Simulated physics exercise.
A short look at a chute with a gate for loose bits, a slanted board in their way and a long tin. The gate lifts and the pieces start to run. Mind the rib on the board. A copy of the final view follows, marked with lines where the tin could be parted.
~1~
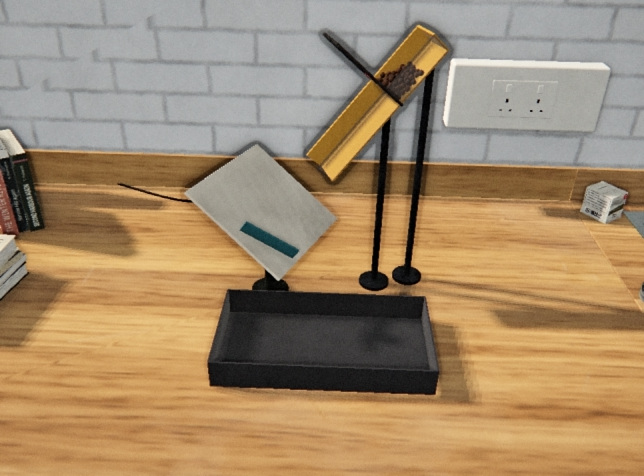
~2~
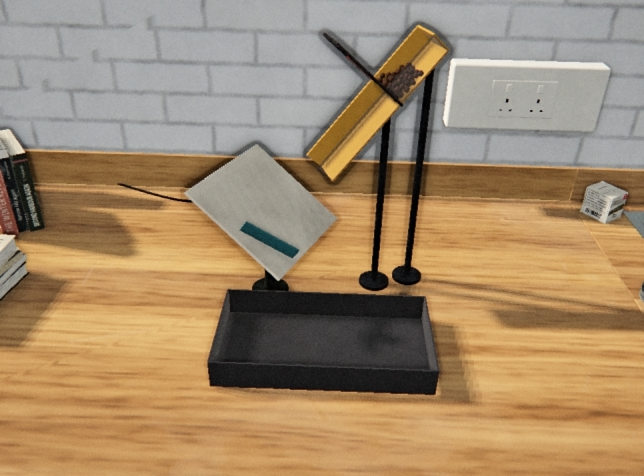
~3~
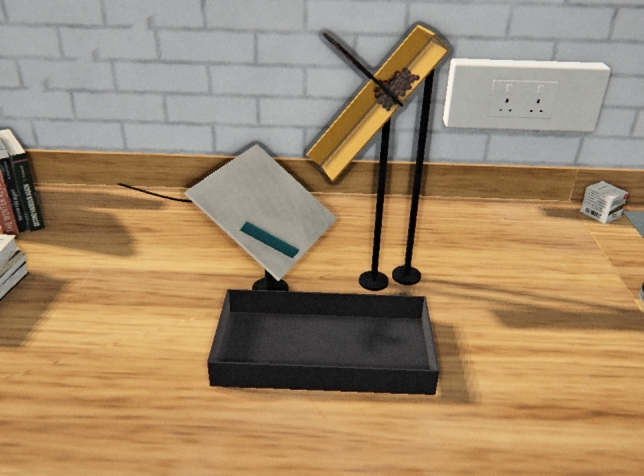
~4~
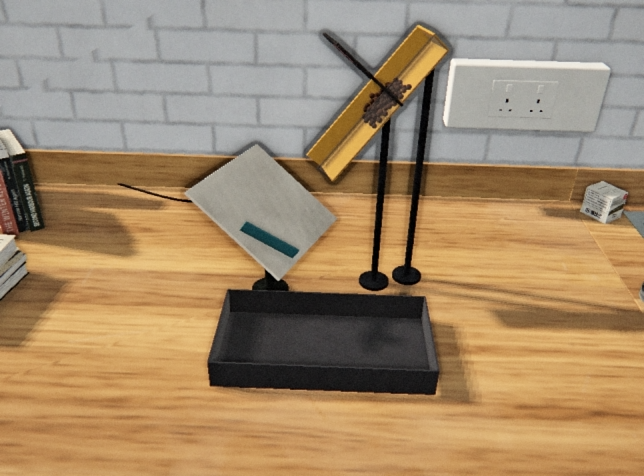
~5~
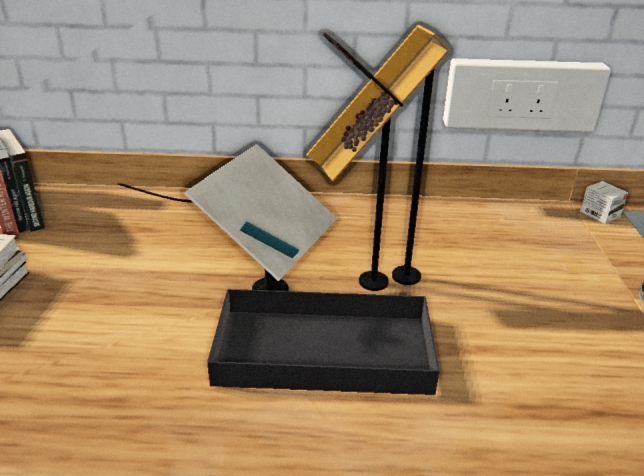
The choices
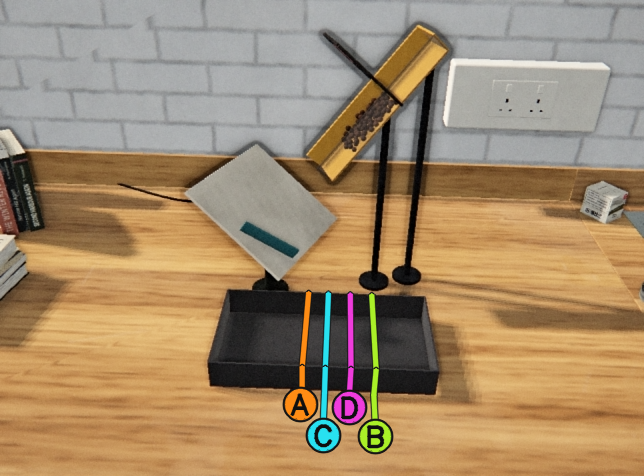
At the start, small dark brown pieces sit bunched near a thin black bar across a steep yellow chute, above a tilted grey board with a teal rib and an empty black tin. The pieces then slide down the chute to the left, stretching into a longer band, while the board stays still.
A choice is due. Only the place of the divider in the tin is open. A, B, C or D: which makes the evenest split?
C is best.
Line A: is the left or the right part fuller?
Right.
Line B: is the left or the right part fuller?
The left side.
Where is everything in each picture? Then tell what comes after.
The first frame shows load behind the gate near (399, 80), allspice berries; lip of the chute near (327, 174), sloping steeply.
The second frame shows middle of the board near (268, 206), tilted fairly steeply; middle of its low edge near (311, 246); of its high edge near (224, 166).
The third frame shows front corners of the tin near (208, 362) and (439, 371), empty; front of the load near (385, 106).
The fourth frame shows middle of the load near (382, 101); its front near (366, 121), close to a third of the way to the lip; rib from (246, 222) to (299, 251).
The fifth frame shows middle of the load near (367, 119); its front near (347, 147), close to two thirds of the way to the lip.
On the marked copy, line A crosses the front rim at (302, 366); line B crosses the front rim at (376, 368); line C crosses the front rim at (325, 366); line D crosses the front rim at (351, 367).
With A, of what is caught, only a few on the left of the divider, all but a few on the right.
With B, of what is caught, the whole lot on the left of the divider, none at all on the right.
With C, of what is caught, close to half on the left of the divider, close to half on the right.
With D, of what is caught, all but a few on the left of the divider, a small share on the right.
